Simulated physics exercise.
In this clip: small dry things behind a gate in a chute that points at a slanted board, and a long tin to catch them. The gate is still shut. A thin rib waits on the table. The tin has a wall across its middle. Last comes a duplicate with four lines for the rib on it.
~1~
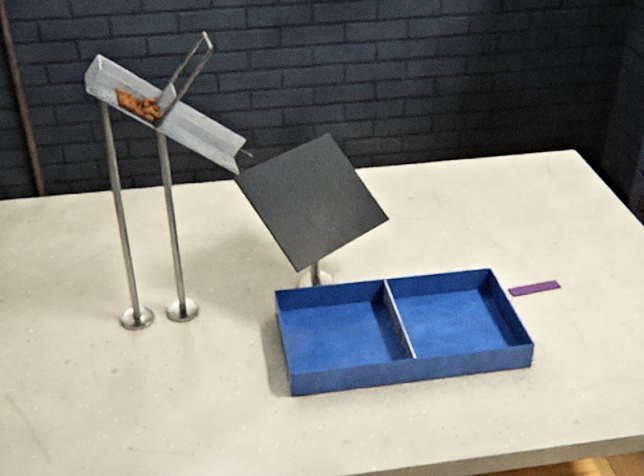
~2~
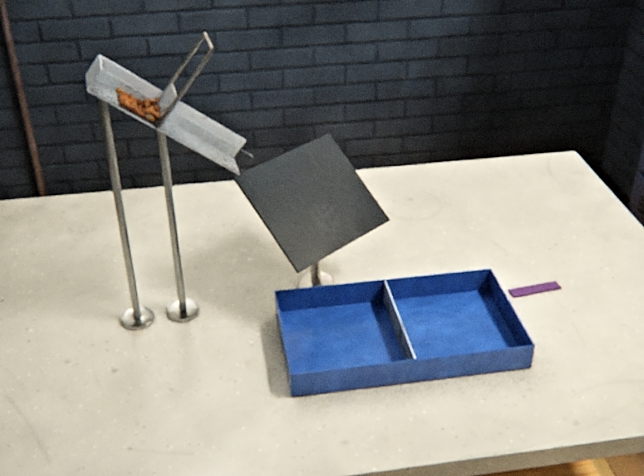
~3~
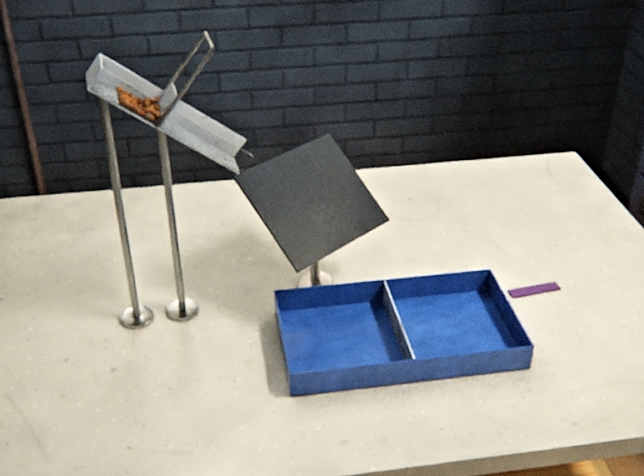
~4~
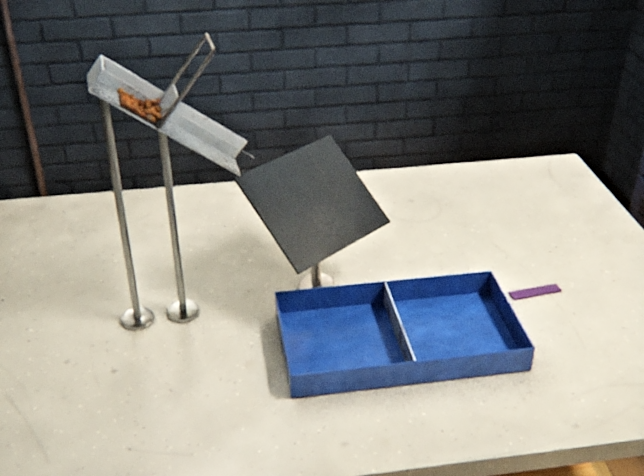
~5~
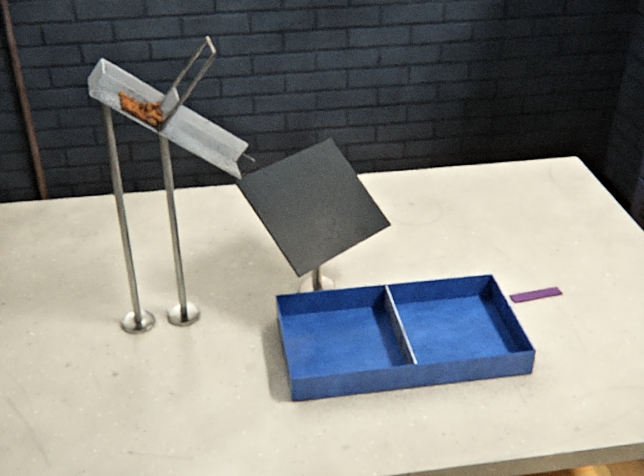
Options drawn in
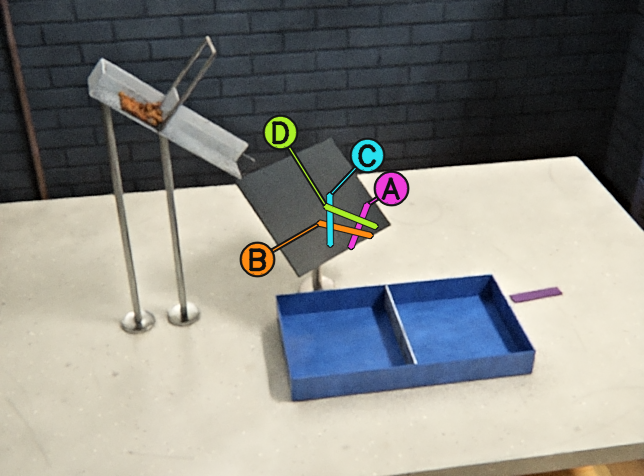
A pale table stands before a dark brick wall, seen from slightly above and in front. A clear sloping chute on two metal posts at the left holds small orange-brown pieces behind a raised gate, with a tilted dark square board at centre, a divided blue tray in front, and a thin purple strip to the right. Nothing on the table moves, while the view shifts very slightly.
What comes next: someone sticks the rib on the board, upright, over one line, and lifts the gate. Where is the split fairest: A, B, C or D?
Line D.
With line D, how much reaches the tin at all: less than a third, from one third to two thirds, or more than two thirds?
It is more than two thirds.
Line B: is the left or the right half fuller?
Left.
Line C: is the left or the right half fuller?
More lands on the left.
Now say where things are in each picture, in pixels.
The first picture shows load behind the gate at (141, 108), cereal balls; lip of the chute at (236, 166), sloping fairly steeply.
The second picture shows middle of the board at (315, 199), tilted fairly steeply; middle of its low edge at (347, 245); of its high edge at (284, 154).
The third picture shows front corners of the tin at (291, 374) and (534, 346); front end of its middle wall at (415, 359); gate still shut at (172, 94).
The fourth picture shows middle of the load at (143, 108); lip at (237, 167).
The fifth picture shows middle of the load at (144, 112); lip at (238, 170).
On the marked copy, line A from (367, 205) to (351, 246); line B from (320, 223) to (370, 235); line C from (329, 195) to (330, 244); line D from (326, 206) to (375, 226).
If A is chosen, of what is caught, most in the left half, a small part in the right.
If B is chosen, of what is caught, nearly all in the left half, a small part in the right.
If C is chosen, of what is caught, nearly all in the left half, a stray few in the right.
If D is chosen, of what is caught, about half in the left half, about half in the right.
